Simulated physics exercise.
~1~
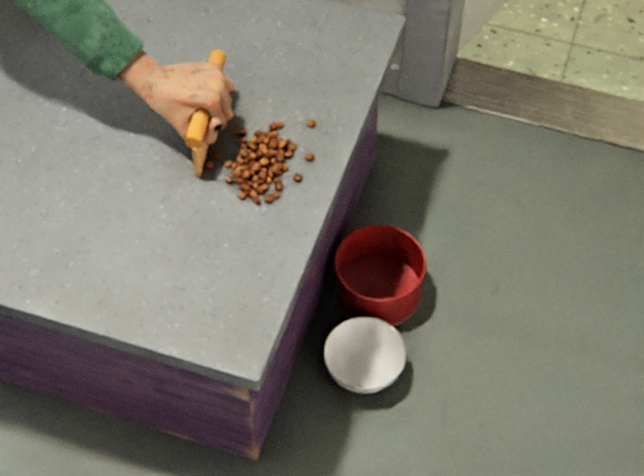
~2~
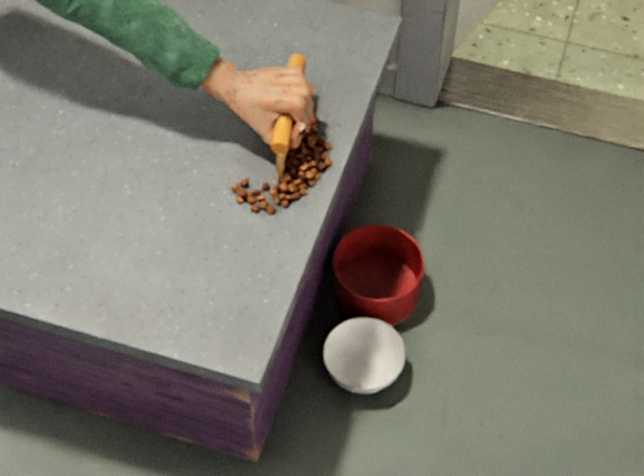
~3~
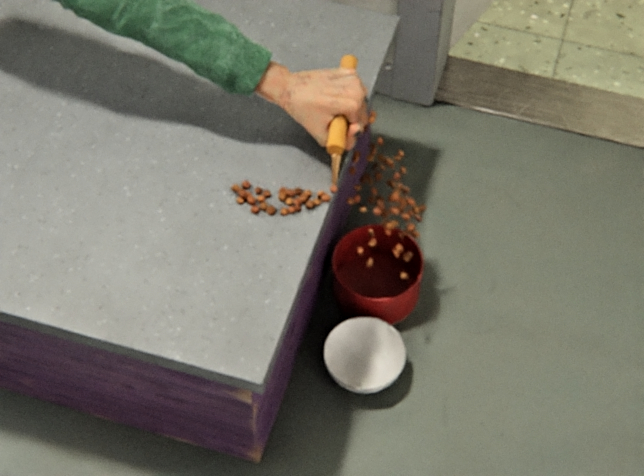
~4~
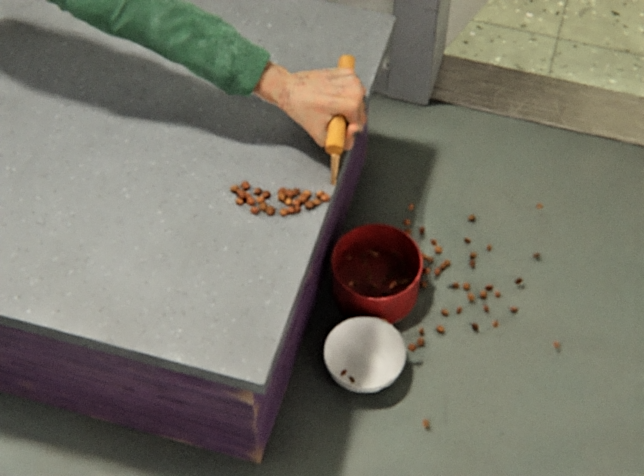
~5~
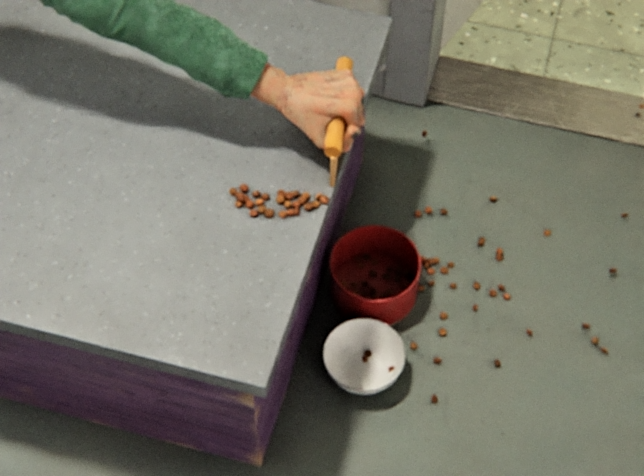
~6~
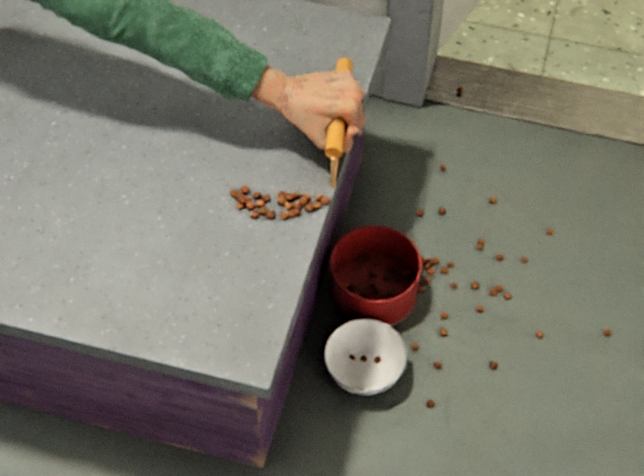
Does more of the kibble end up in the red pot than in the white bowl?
Yes, a good share of the kibble lands in the red pot, while only a few pieces end up in the white bowl. Many others miss both and lie scattered on the floor.
